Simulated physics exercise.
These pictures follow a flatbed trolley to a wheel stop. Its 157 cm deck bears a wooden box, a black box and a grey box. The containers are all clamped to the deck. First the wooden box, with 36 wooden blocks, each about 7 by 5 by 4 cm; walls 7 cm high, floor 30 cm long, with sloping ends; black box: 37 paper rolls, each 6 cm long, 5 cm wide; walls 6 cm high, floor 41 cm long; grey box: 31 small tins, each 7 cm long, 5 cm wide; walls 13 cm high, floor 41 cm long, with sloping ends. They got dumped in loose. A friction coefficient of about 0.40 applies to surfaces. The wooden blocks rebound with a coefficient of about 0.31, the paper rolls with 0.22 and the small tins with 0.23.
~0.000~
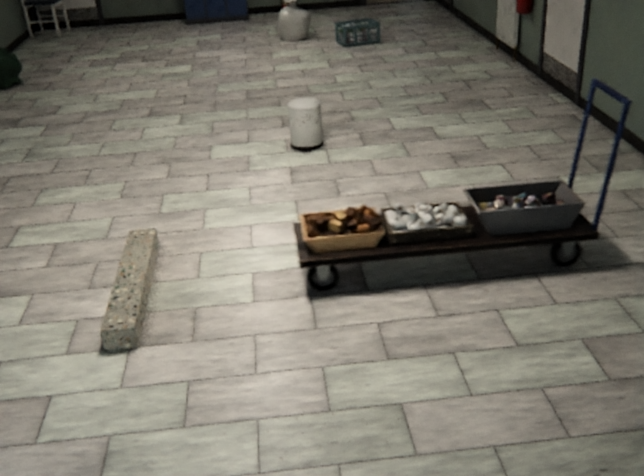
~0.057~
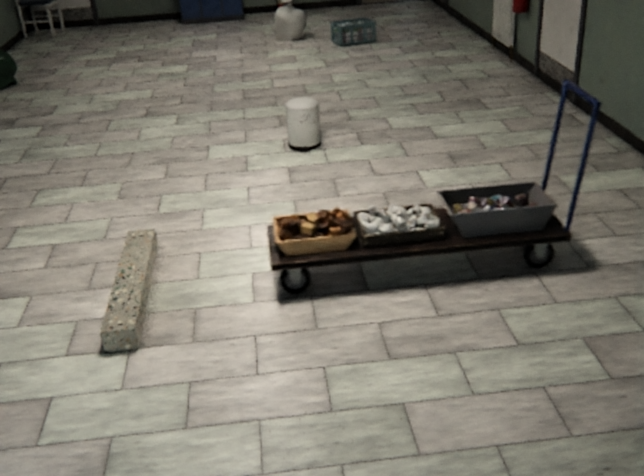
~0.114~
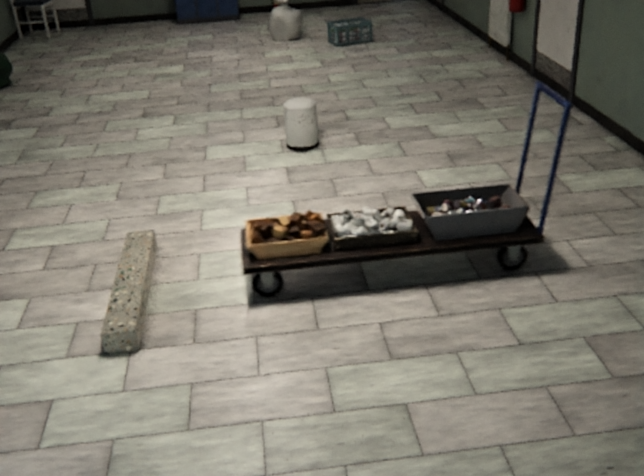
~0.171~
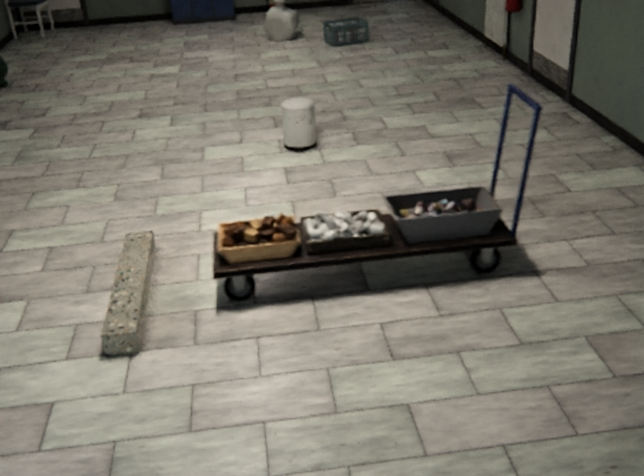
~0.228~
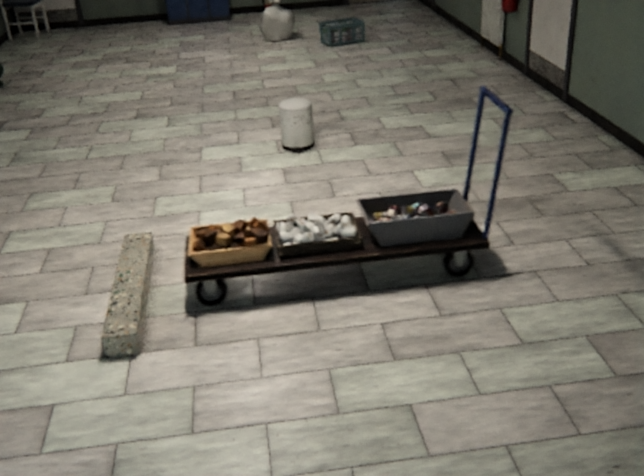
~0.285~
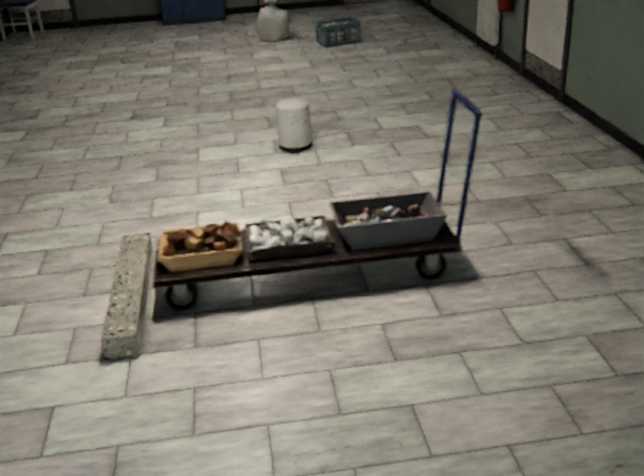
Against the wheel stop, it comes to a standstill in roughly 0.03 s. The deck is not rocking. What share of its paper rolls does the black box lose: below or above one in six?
Above one sixth of the paper rolls spill out of the black box.
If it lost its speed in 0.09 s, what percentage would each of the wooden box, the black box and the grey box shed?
With that change, wooden box 20 per cent, black box 20 per cent, grey box 0 per cent.
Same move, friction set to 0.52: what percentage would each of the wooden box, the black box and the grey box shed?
In that case wooden box 40, black box 20, grey box 10 per cent.
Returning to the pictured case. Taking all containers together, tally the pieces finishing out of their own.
Pieces: Around 25.
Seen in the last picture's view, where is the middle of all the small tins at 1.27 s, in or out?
Pixel (348, 228), give or take.
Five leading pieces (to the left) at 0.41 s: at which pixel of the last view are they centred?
Somewhere near pixel (135, 235) of the last view.
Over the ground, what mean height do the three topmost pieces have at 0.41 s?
Height, averaged: Around 40 cm.
After 0.31 s, impact.
After 0.41 s, 1 of 36 out of the wooden box, 3 of 37 out of the black box and 0 of 31 out of the grey box.
After 0.53 s, 9 of 36 out of the wooden box, 8 of 37 out of the black box and 2 of 31 out of the grey box.
After 0.76 s, 10 of 36 out of the wooden box, 11 of 37 out of the black box and 3 of 31 out of the grey box.
Final count (at 1.27 s), 10 of 36 out of the wooden box, 11 of 37 out of the black box and 3 of 31 out of the grey box. Asked share, 11 of 37, 30 per cent.
